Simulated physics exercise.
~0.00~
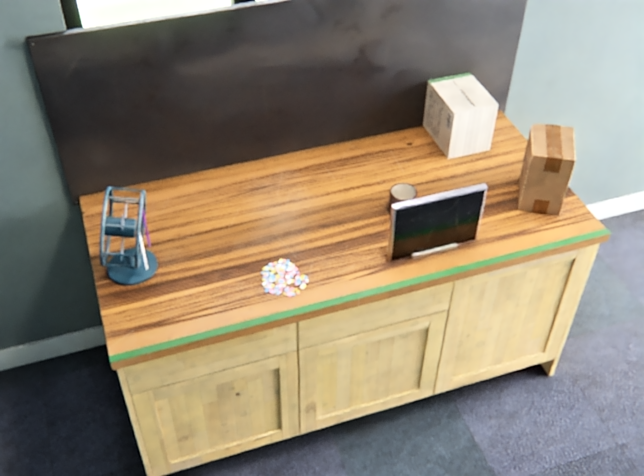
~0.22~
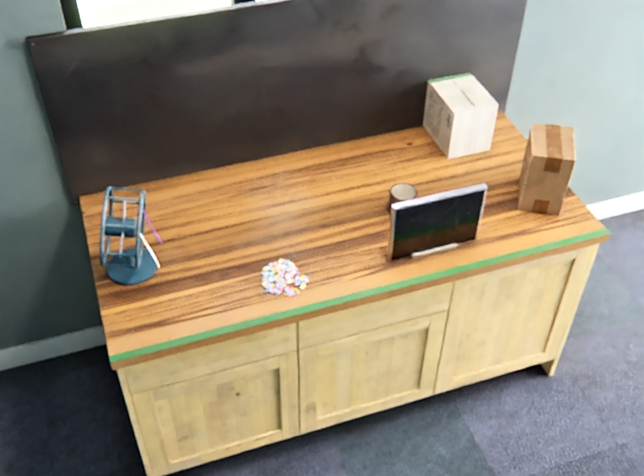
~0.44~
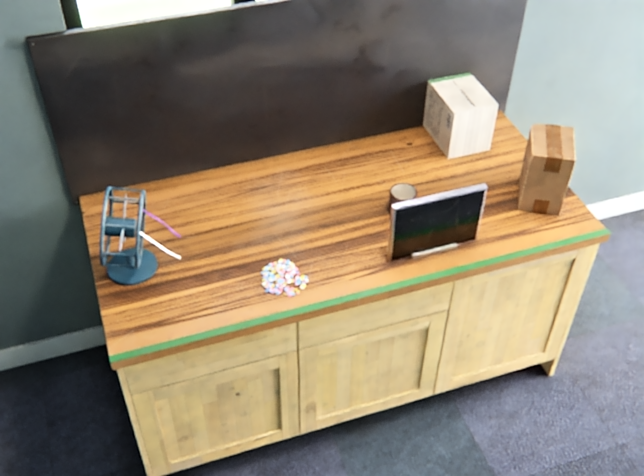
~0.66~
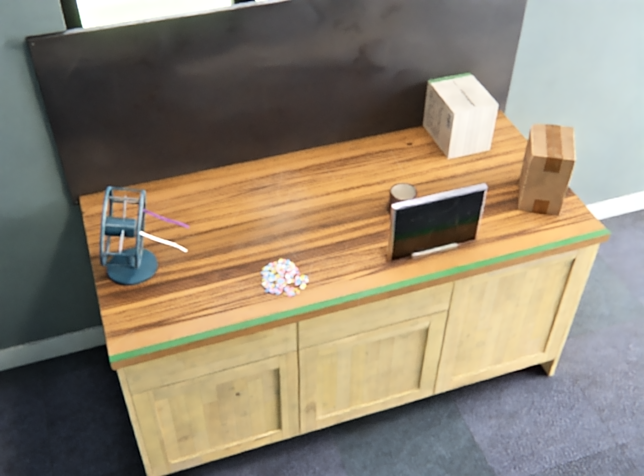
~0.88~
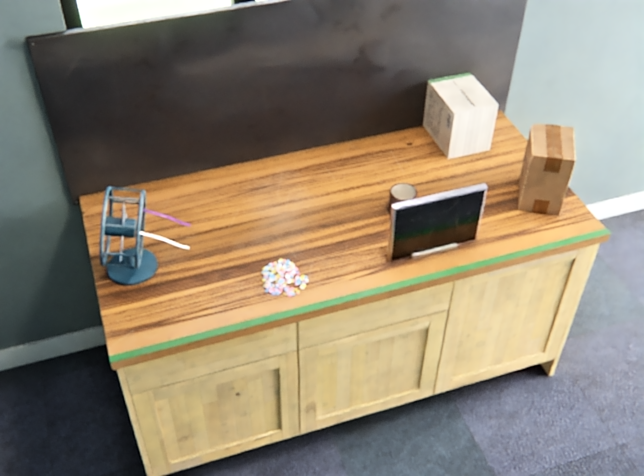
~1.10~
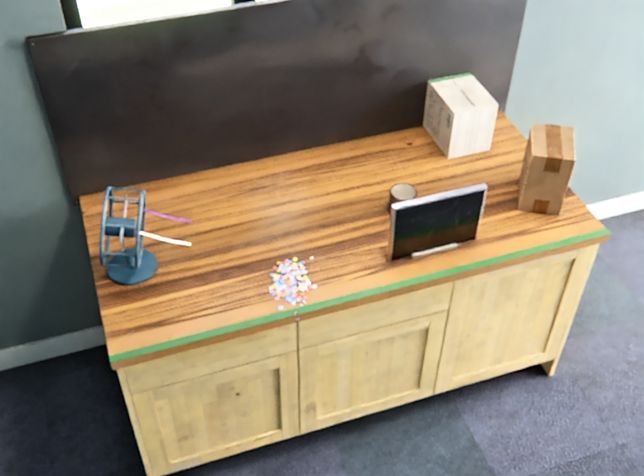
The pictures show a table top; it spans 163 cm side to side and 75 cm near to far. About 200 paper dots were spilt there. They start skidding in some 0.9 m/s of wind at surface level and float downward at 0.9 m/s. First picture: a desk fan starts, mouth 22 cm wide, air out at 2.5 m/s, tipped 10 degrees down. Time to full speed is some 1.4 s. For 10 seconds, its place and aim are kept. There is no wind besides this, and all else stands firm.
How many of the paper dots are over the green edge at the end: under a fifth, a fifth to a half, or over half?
The share exceeds one half.
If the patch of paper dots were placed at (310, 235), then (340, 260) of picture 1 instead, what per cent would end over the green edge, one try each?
About 4 and 60 in a hundred, in that order.
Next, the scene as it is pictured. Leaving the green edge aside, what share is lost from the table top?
The figure is near 1 %.
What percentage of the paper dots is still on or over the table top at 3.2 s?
I'd say close to 0 % are still there.
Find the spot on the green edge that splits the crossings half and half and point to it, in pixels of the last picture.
The halfway point of the crossings is around (349, 301) in the last picture.
After 2.0 s, 96 % are over the green edge; 94 % have settled or left.
After 3.2 s, 99 % are over the green edge; 100 % have settled or left.
After 5.5 s, 99 % are over the green edge; 100 % have settled or left.
After 10.0 s, at the end, 99 % are over the green edge.
